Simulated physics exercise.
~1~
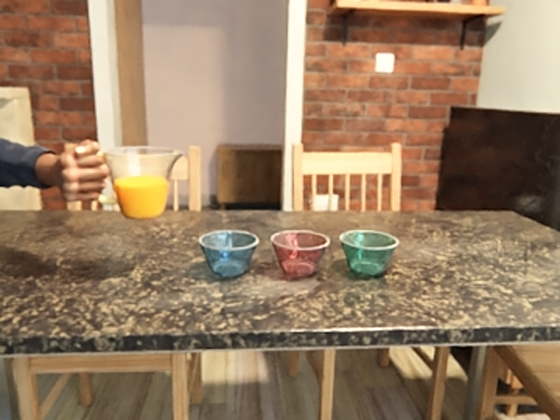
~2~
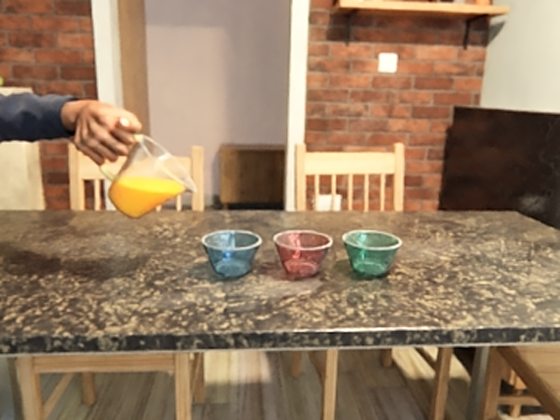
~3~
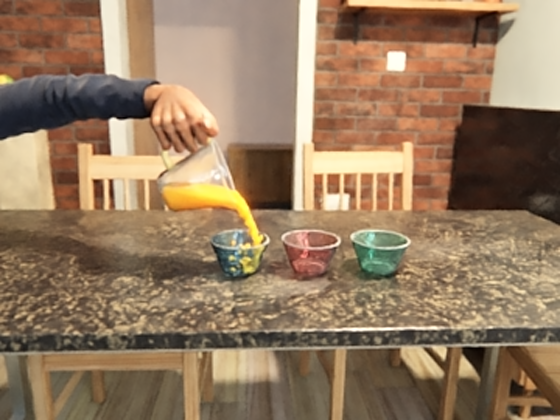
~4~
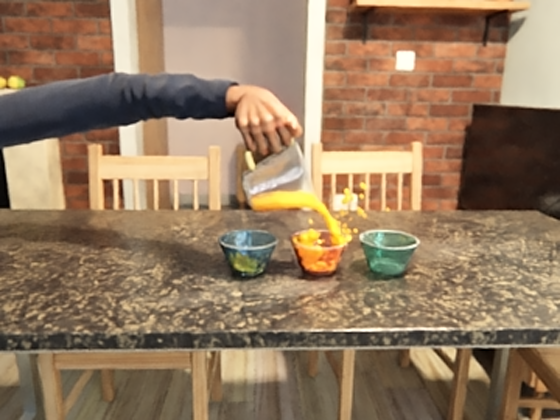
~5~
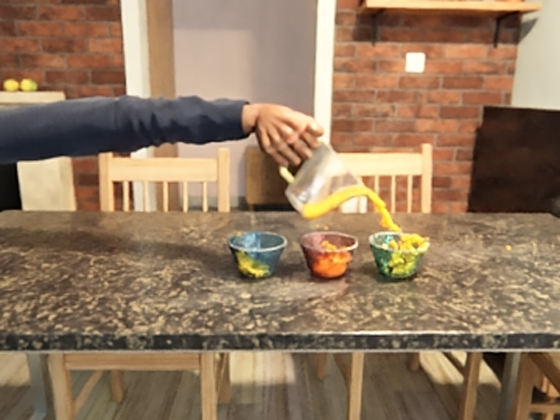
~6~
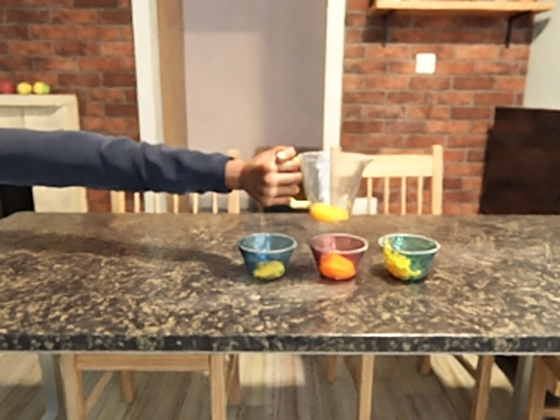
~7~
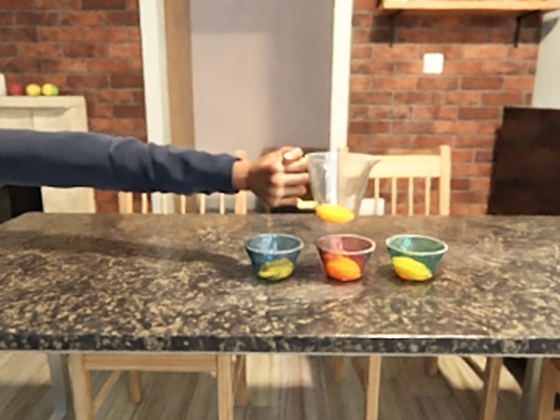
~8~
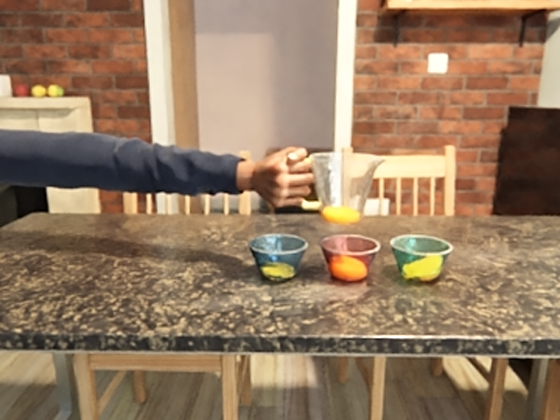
A hand pouring orange juice from a clear jug along three coloured teacups, then levelling it with some juice left inside.
